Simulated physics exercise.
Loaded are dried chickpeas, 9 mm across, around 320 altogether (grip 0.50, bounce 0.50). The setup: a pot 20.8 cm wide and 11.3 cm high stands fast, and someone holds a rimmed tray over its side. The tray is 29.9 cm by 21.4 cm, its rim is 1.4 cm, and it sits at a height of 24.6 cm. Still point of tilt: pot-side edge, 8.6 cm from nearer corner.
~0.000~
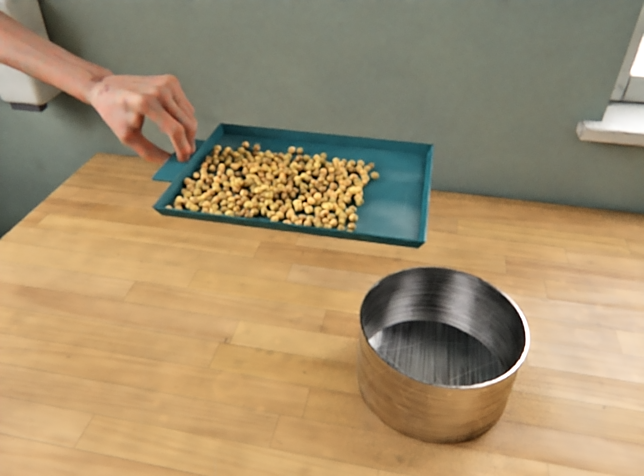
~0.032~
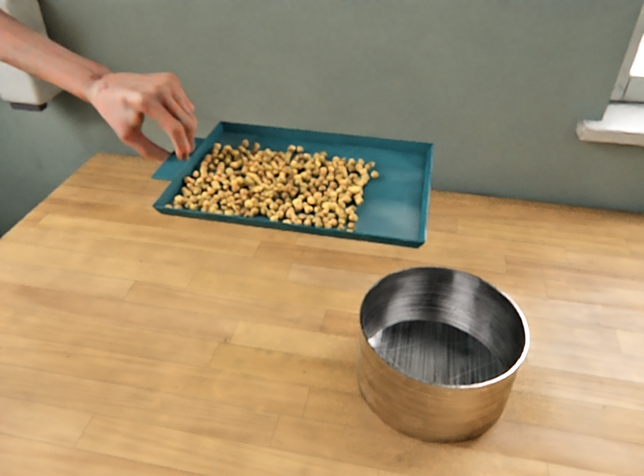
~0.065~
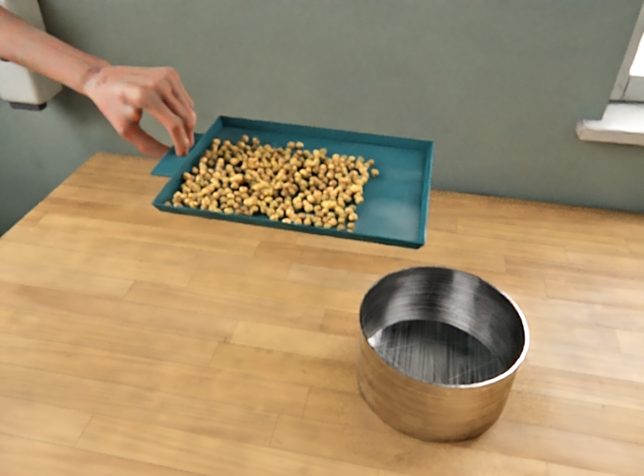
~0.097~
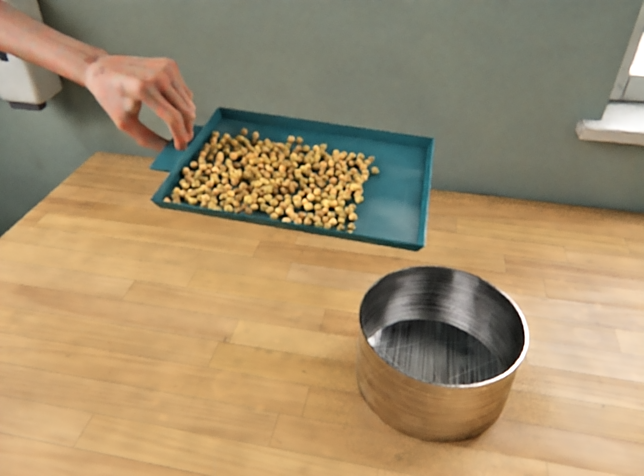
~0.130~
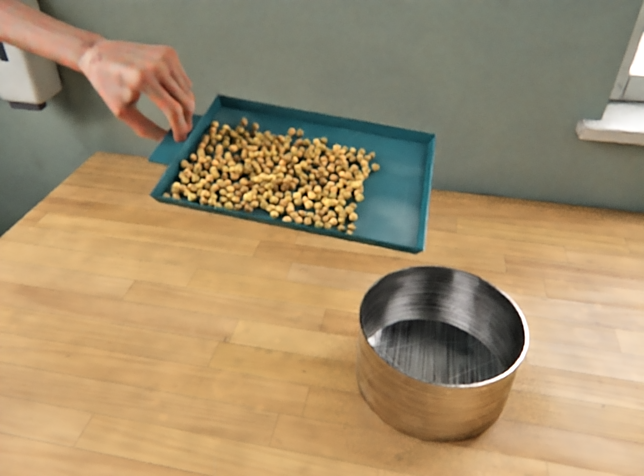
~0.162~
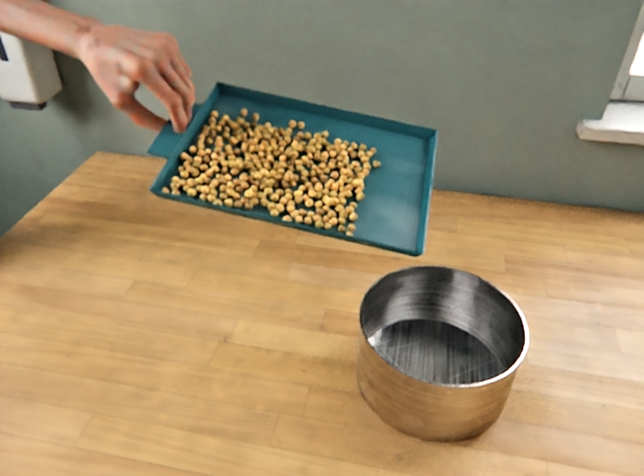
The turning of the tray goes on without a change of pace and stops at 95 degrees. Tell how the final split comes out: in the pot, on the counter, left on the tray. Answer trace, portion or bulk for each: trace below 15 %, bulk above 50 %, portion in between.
Pot: Bulk. Counter: Portion. Tray: Trace.
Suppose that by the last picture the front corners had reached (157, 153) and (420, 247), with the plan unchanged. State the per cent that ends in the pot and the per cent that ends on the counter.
Pot 95 % / counter 5 %.
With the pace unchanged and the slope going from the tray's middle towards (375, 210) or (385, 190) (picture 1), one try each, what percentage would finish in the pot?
Estimate: Some 100 % and some 45 % respectively.
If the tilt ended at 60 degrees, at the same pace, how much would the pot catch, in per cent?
Roughly 60 %.
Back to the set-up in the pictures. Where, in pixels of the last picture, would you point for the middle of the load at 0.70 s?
My estimate is roughly (376, 278).
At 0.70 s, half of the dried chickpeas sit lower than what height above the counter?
About 20 centimetres.
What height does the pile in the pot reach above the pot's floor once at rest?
My guess is around 2.0 centimetres.
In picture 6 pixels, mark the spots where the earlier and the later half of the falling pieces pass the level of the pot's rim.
Near (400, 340) at first, near (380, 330) afterwards.
Then, at 0.48 s, tilt 53 degrees; the tray holds 100 %, the pot 0 %.
After 0.70 s, tilt 80 degrees; the tray holds 50 %, the pot 20 %.
After 1.03 s, tilt 95 degrees; the tray holds 0 %, the pot 70 %.
At rest (1.6 s), pot 75 %, counter 30 %, tray 0 %.
